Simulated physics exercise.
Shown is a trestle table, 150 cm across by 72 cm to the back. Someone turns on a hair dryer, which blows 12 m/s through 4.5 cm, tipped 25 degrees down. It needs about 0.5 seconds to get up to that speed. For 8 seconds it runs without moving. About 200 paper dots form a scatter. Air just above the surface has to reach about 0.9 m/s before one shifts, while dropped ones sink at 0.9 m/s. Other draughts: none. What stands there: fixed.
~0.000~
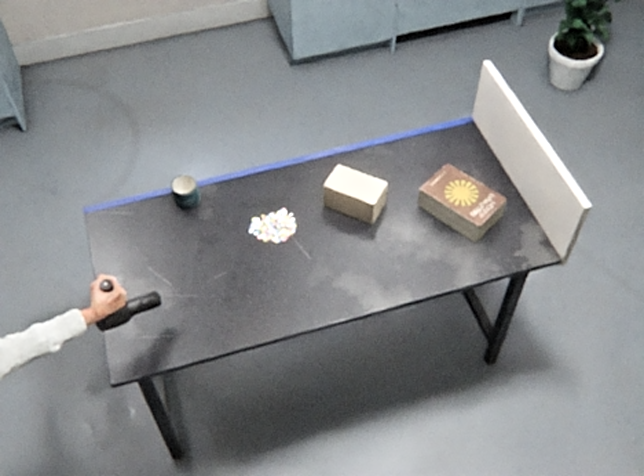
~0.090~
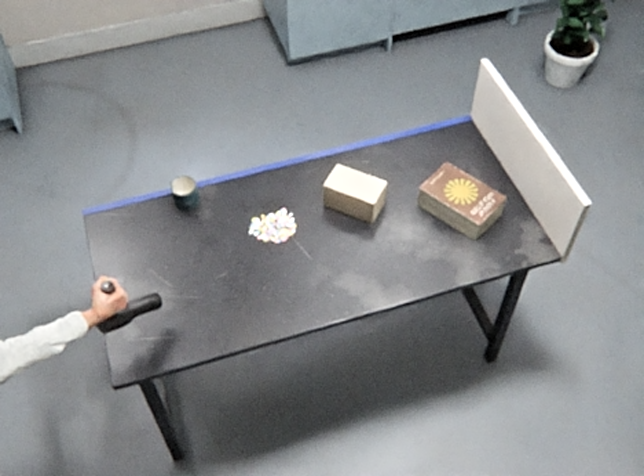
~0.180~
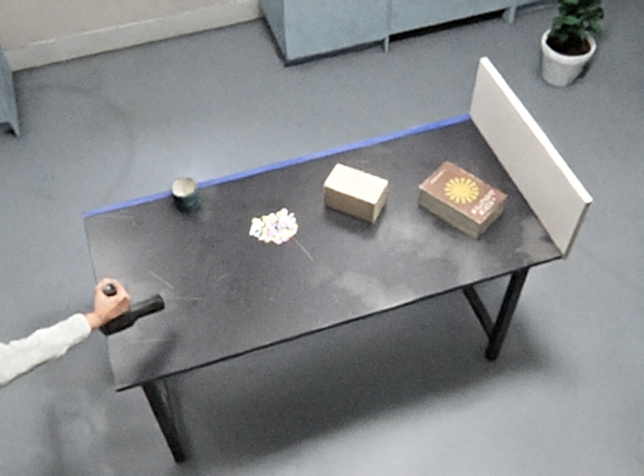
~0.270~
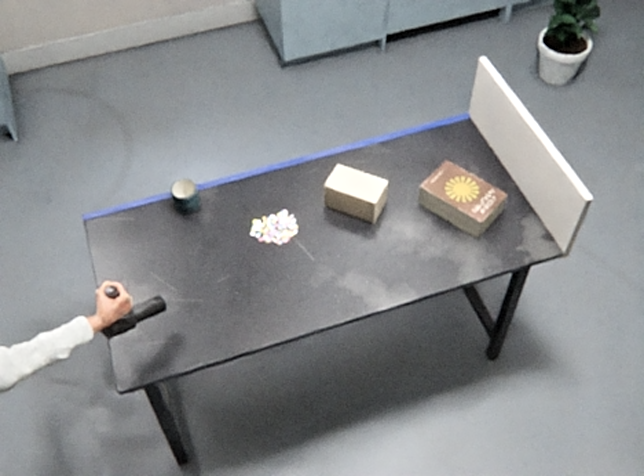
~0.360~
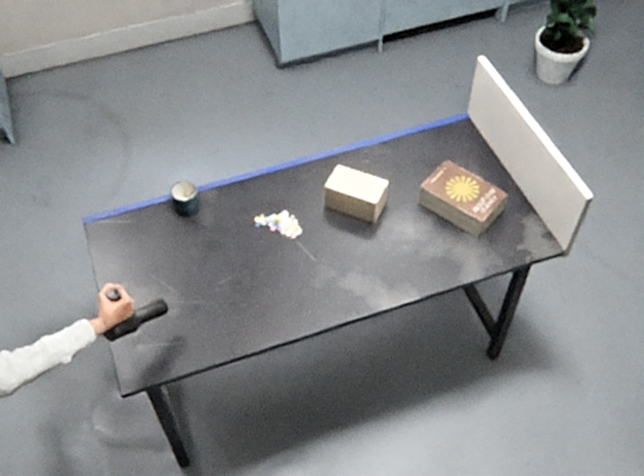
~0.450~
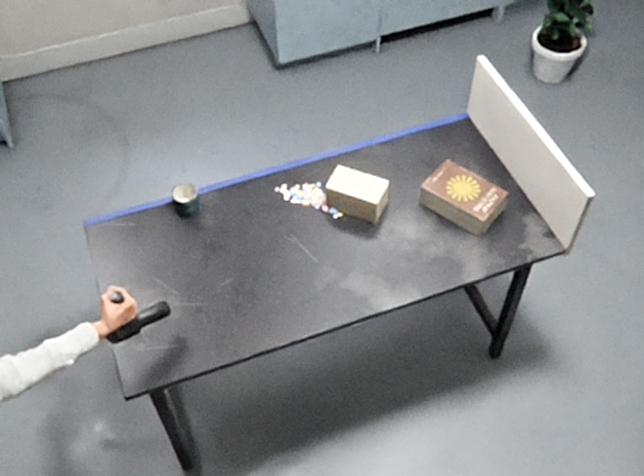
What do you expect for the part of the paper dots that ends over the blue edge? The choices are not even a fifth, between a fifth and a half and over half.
It will be over the halfway line.
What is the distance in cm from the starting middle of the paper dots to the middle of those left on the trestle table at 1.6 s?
The middle is some 60 cm from where it began.
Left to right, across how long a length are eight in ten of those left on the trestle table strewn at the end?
I'd say close to 30 cm.
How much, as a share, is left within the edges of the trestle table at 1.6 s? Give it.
About 20 per cent remain.
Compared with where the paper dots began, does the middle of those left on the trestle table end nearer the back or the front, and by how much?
Rearward, by about 20 cm.
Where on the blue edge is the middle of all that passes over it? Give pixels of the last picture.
Somewhere about (357, 144).
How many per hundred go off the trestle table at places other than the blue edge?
The share comes to some 0 per cent.
After 1.6 s, 22 % are on the move or not yet settled, 78 % are over the blue edge; the middle of those still in play is near (404, 149).
After 2.6 s, 20 % are on the move or not yet settled, 79 % are over the blue edge; the middle of those still in play is near (404, 148).
After 4.4 s, 18 % are on the move or not yet settled, 80 % are over the blue edge; the middle of those still in play is near (404, 148).
After 8.0 s, at the end, 80 % are over the blue edge; the middle of those still in play is near (402, 148).
